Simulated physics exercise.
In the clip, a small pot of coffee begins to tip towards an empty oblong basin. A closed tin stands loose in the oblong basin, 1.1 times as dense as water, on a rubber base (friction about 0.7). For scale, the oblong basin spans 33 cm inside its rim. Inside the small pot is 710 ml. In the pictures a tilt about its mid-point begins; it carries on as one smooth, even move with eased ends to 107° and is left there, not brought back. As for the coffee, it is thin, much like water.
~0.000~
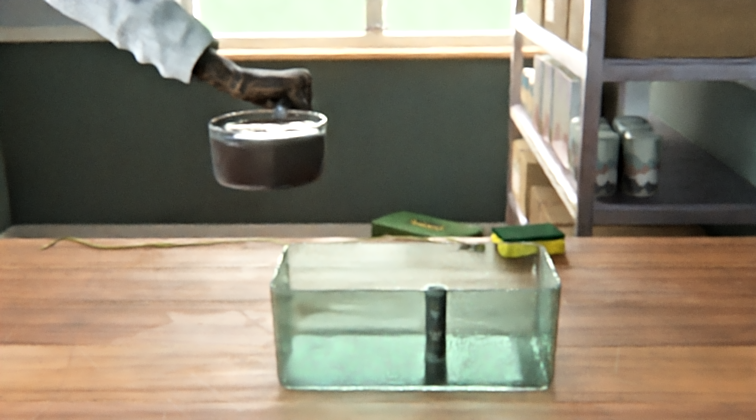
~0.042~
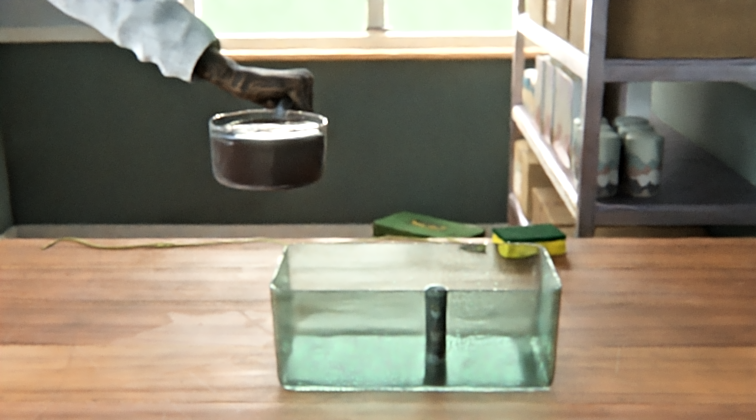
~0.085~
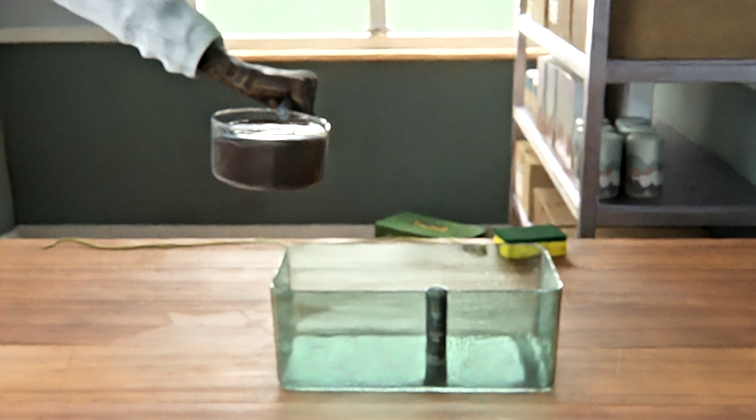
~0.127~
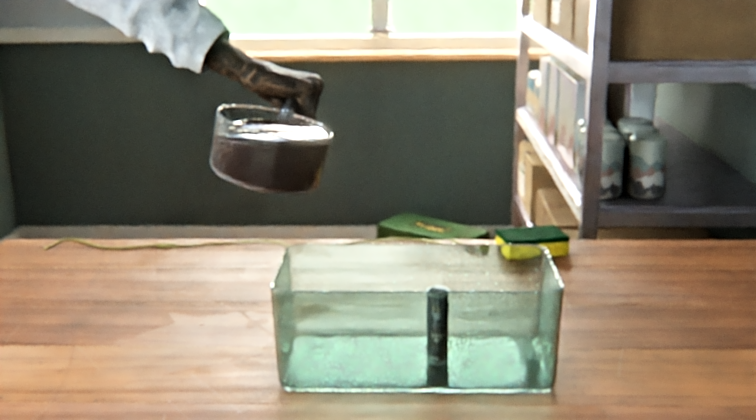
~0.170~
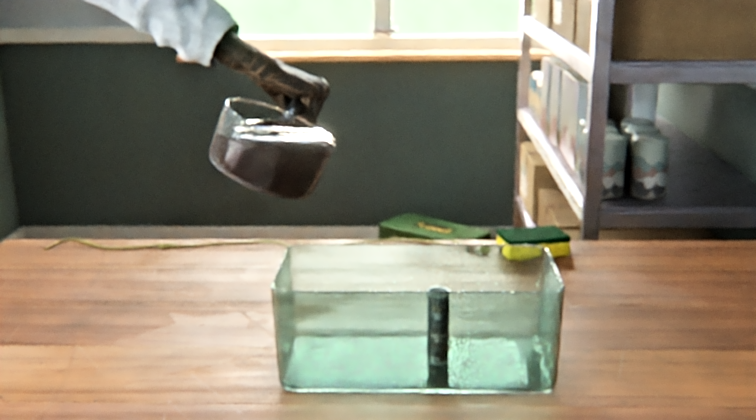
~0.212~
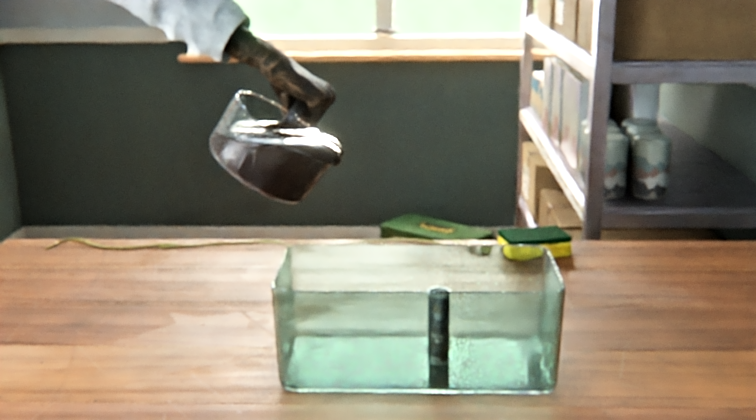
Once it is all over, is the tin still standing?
Looks to me like it holds out.
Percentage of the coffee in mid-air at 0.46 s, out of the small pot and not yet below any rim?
Near 46 per cent at that time.
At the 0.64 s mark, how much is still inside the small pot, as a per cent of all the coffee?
About 3 % is still there.
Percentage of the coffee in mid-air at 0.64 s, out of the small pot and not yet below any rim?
Near 5 in a hundred.
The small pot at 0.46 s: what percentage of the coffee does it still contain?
About 20 per cent.
By 0.46 s the tilt is 101° and 19 per cent is still to pour; the tin stands where it began.
By 0.64 s the tilt is 107° and 3 per cent is still to pour; the tin stands where it began.
By 0.83 s the tilt is 107° and 0 per cent is still to pour; the tin stands where it began.
By 1.04 s the tilt is 107° and 0 per cent is still to pour; the tin stands where it began.
At rest the tin stands where it began.
